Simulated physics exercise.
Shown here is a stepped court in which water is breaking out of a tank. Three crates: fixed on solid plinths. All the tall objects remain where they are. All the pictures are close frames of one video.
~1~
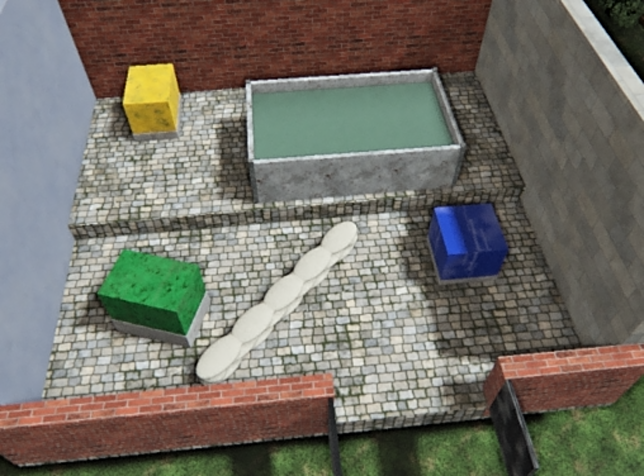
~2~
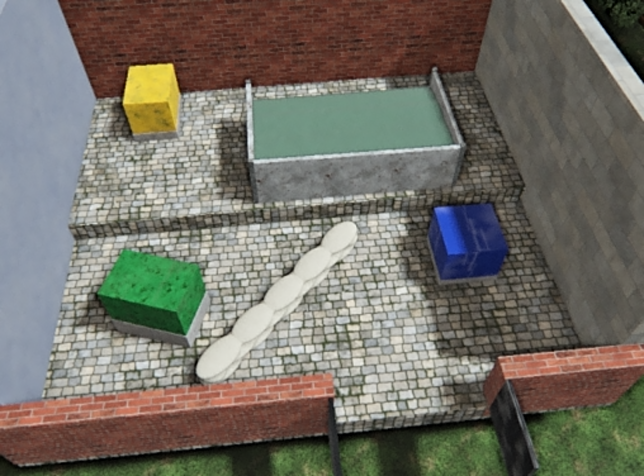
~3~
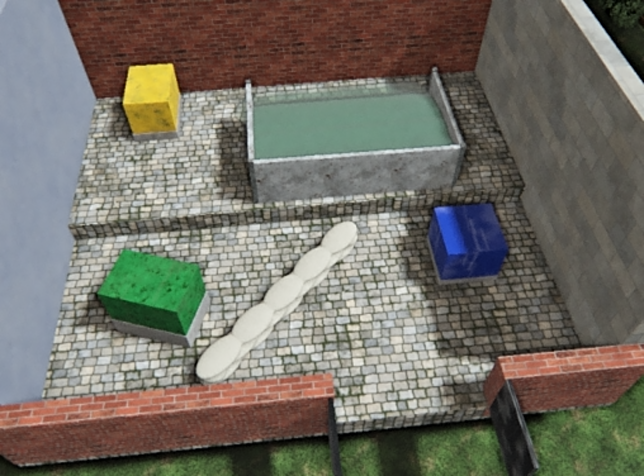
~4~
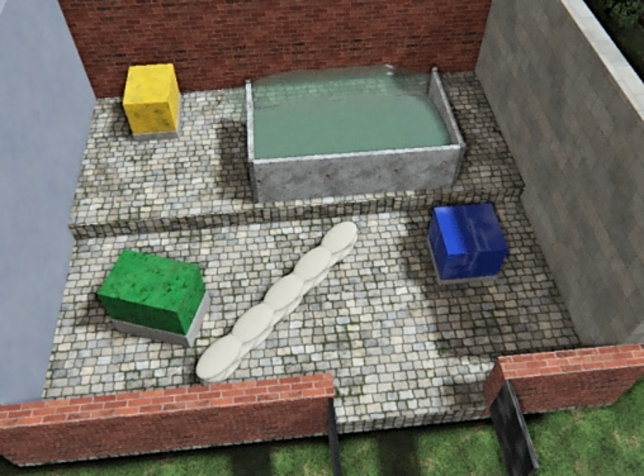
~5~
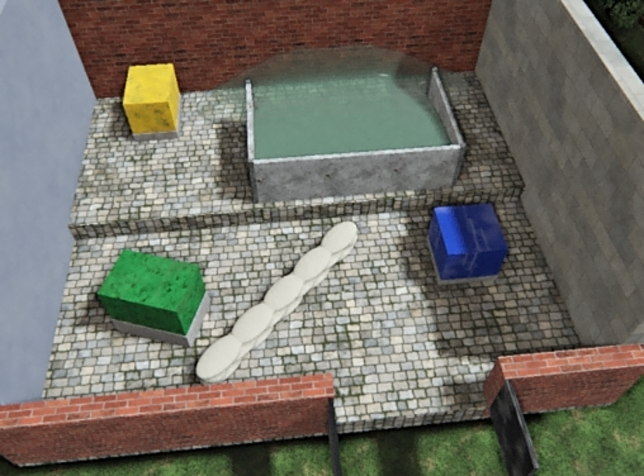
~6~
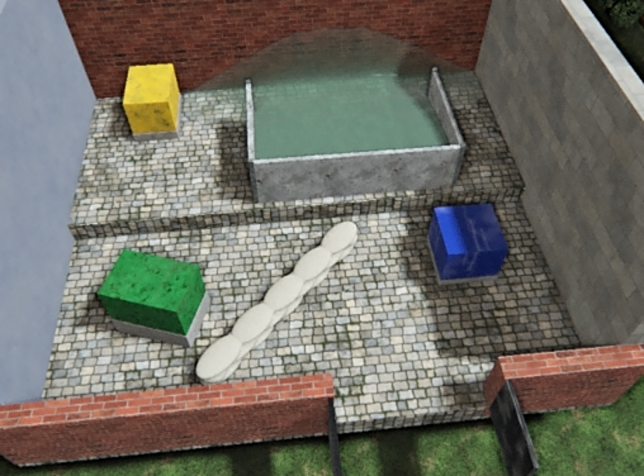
Greenish water breaks out of the far side of a grey stone tank in a paved, stepped court with brick and plain walls, seen from high above. A yellow crate stands at upper left, a green one at lower left and a blue one at right, with a pale, lumpy diagonal row between. The far wall vanishes, then water spreads backward and outward in a widening fan.
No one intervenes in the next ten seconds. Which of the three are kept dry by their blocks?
The green crate remains dry; the blue crate ends up wet; the yellow crate ends up wet.
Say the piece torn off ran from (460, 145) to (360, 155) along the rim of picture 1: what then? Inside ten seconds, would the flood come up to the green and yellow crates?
First, the green crate is not reached; second, the yellow crate is not reached.
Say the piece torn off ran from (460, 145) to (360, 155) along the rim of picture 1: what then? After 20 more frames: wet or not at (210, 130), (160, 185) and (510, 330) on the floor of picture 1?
So it's nothing at the first, nothing at the second and liquid at the third.
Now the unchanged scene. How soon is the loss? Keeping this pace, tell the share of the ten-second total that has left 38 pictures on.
It would be around 20 %.
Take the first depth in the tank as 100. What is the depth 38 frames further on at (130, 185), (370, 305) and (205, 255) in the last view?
First spot 8 %, second 4 %, third 16 %.
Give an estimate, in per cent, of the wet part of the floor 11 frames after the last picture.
Roughly 40 per cent.
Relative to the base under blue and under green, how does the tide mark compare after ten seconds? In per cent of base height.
Roughly 230 and 70 per cent respectively.
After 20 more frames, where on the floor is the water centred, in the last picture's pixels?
Estimate: (327, 156).
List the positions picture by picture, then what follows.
In the first frame, the open tank at (350, 117) is whole and still.
In the second frame, water pours out on the open tank's far side and has run to a hidden place.
In the third frame, the front is at (244, 105), out from the gap on the open tank's far side.
In the fourth frame, water pours out on the open tank's far side and has run to (229, 96).
In the fifth frame, water pours out on the open tank's far side and has run to (210, 91).
In the sixth frame, water pours out on the open tank's far side and has run to (188, 92).
A moment on, water covers 20 % of the floor; the green crate not reached, the blue crate not reached, the yellow crate water round its plinth.
Next, water covers 40 % of the floor; the green crate not reached, the blue crate water round its plinth, the yellow crate water round its plinth.
Then, water covers 70 % of the floor; the green crate water round its plinth, the blue crate water round its plinth, the yellow crate water round its plinth.
Later, water covers 90 % of the floor; the green crate water round its plinth, the blue crate water round its plinth, the yellow crate water round its plinth.
In the end, water covers 95 % of the floor; the green crate stayed above the water, the blue crate was topped, the yellow crate was topped.
